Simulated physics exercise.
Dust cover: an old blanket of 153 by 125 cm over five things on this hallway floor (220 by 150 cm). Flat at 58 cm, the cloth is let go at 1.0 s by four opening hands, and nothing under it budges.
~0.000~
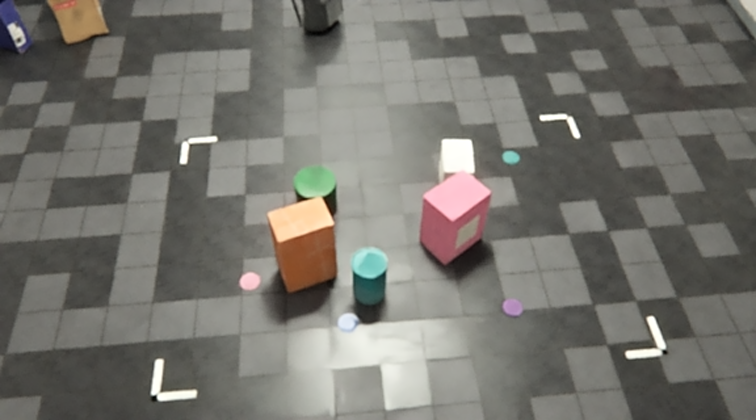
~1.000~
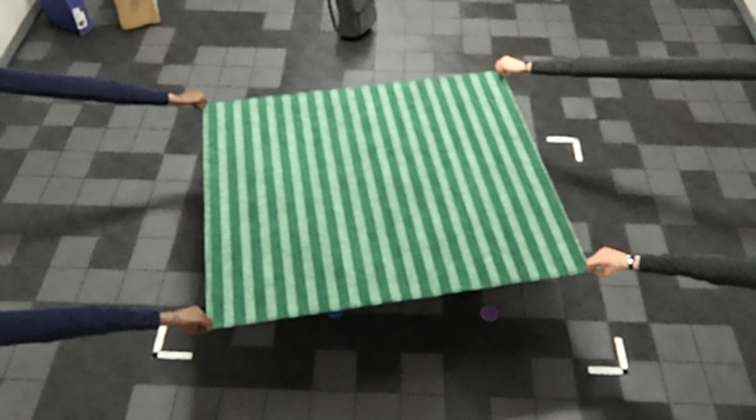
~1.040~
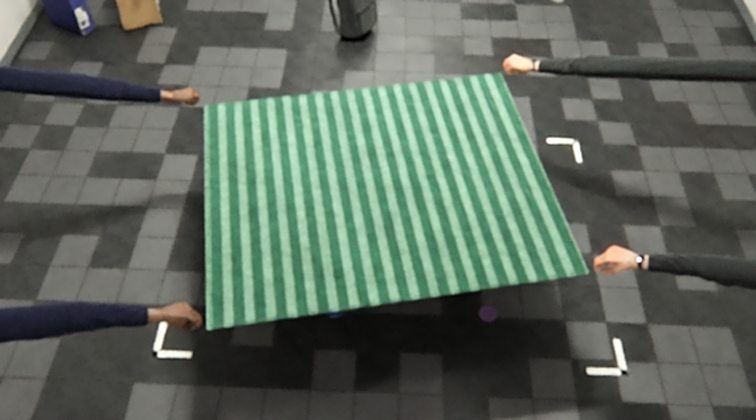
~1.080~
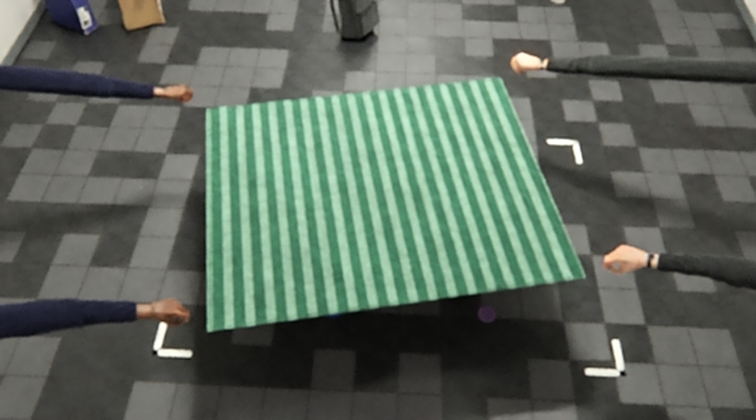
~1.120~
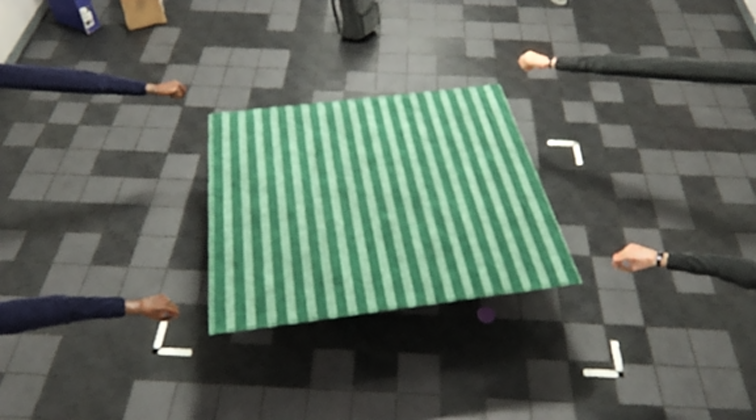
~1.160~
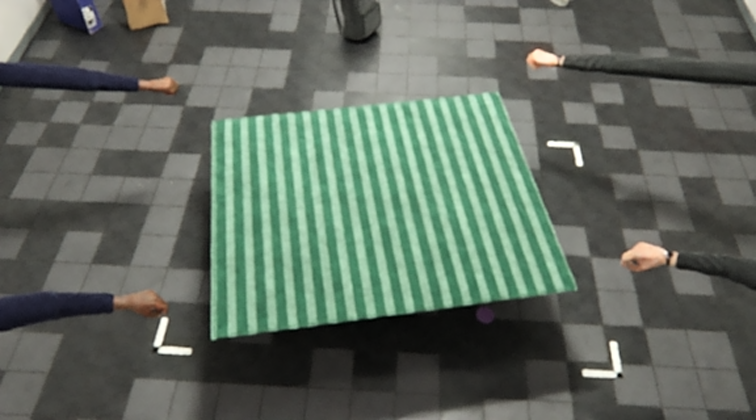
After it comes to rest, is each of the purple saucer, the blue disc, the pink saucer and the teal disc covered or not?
In order: The purple saucer stays uncovered; the blue disc ends under the cloth; the pink saucer gets covered; the teal disc still shows.
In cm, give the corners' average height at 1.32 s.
Avg corner height at that moment: Approx. 16 cm.
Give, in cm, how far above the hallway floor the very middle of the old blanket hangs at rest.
Around 40 cm up.
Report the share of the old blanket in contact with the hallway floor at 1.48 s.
Roughly 10 per cent of it.
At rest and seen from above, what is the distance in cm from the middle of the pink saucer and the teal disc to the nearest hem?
Around 4 centimetres for the first one and around 18 centimetres for the second.
After 1.3 s, 0 % of it is down, spanning 170 by 141 cm, above purple saucer, pink saucer, blue disc.
After 1.5 s, 10 % of it is down, spanning 151 by 116 cm, above pink saucer, blue disc.
After 1.6 s, 10 % of it is down, spanning 153 by 117 cm, above pink saucer, blue disc.
After 1.8 s, 10 % of it is down, spanning 153 by 117 cm, above pink saucer, blue disc.
After 3.3 s, 15 % of it is down, spanning 152 by 116 cm, above pink saucer, blue disc.
